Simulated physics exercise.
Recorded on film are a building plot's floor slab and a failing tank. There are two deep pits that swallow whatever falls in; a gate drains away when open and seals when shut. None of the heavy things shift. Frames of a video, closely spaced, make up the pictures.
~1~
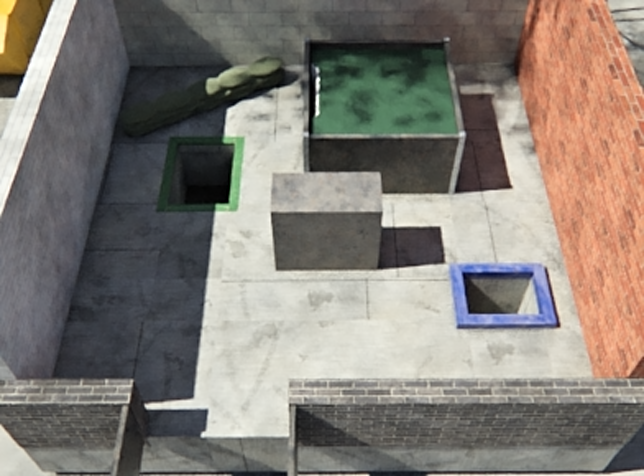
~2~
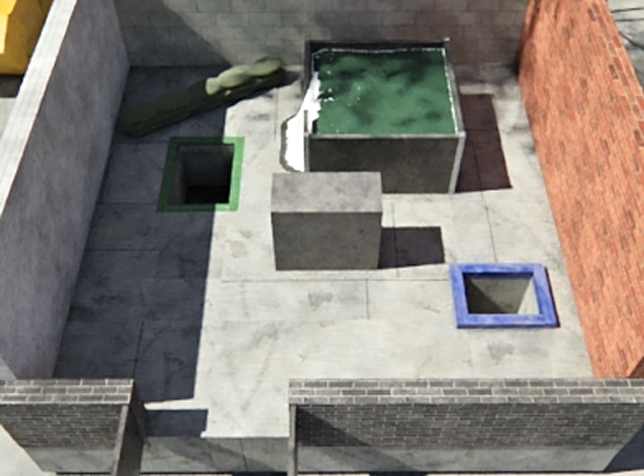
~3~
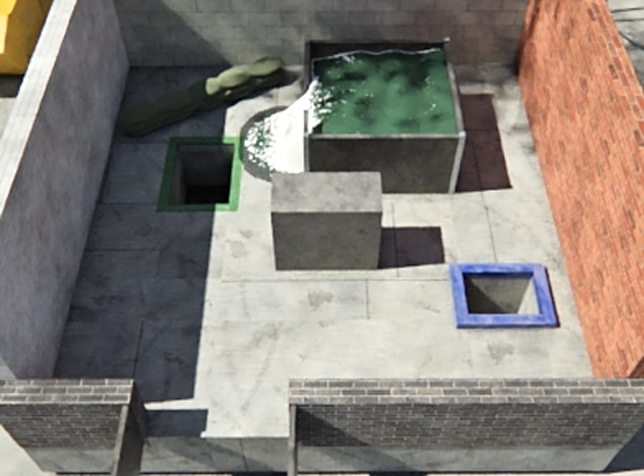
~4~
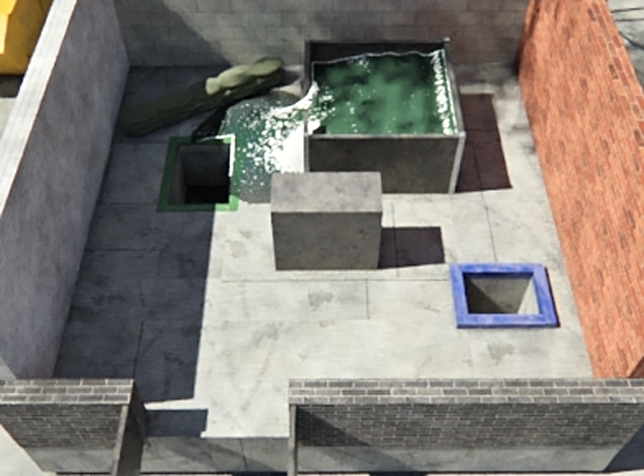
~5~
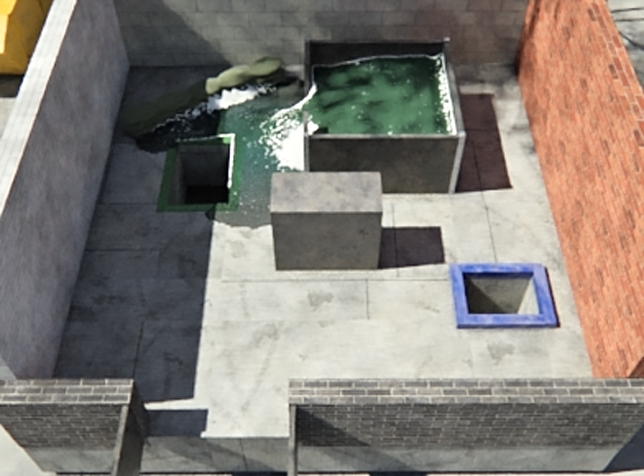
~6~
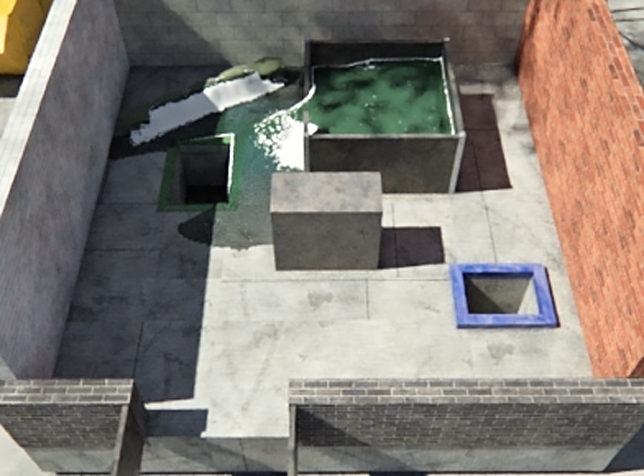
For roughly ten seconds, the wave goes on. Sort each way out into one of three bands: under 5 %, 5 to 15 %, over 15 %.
Sorted: Gate - 5 to 15 %; green pit - over 15 %; blue pit - under 5 %.
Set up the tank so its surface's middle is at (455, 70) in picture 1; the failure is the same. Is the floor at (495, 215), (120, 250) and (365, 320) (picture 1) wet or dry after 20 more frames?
Okay, first one high and dry, second one got wet, last one high and dry.
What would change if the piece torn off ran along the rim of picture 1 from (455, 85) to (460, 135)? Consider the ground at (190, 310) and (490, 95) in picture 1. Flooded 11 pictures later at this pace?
In turn: Dry, under water.
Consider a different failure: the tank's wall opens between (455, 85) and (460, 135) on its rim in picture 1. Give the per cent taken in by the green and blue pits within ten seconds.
Per cent: Green 20, blue 12.
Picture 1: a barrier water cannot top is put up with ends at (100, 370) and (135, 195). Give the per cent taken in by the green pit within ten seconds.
Share for green - 60 in a hundred.
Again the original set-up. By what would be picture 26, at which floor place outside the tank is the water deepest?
(212, 114).
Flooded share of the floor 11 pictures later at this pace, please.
Share estimate: About 35 per cent.
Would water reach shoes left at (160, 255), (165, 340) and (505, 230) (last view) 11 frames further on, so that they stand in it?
Well, in turn they'd be wet underfoot, wet underfoot and dry underfoot.
A moment on, water covers 25 % of the floor; the gate 0 %, the green pit 15 %, the blue pit 0 %.
Next, water covers 35 % of the floor; the gate 0 %, the green pit 25 %, the blue pit 0 %.
Then, water covers 50 % of the floor; the gate 1 %, the green pit 36 %, the blue pit 0 %.
Later, water covers 75 % of the floor; the gate 5 %, the green pit 46 %, the blue pit 0 %.
In the end, water covers 90 % of the floor; the gate 8 %, the green pit 54 %, the blue pit 0 %.
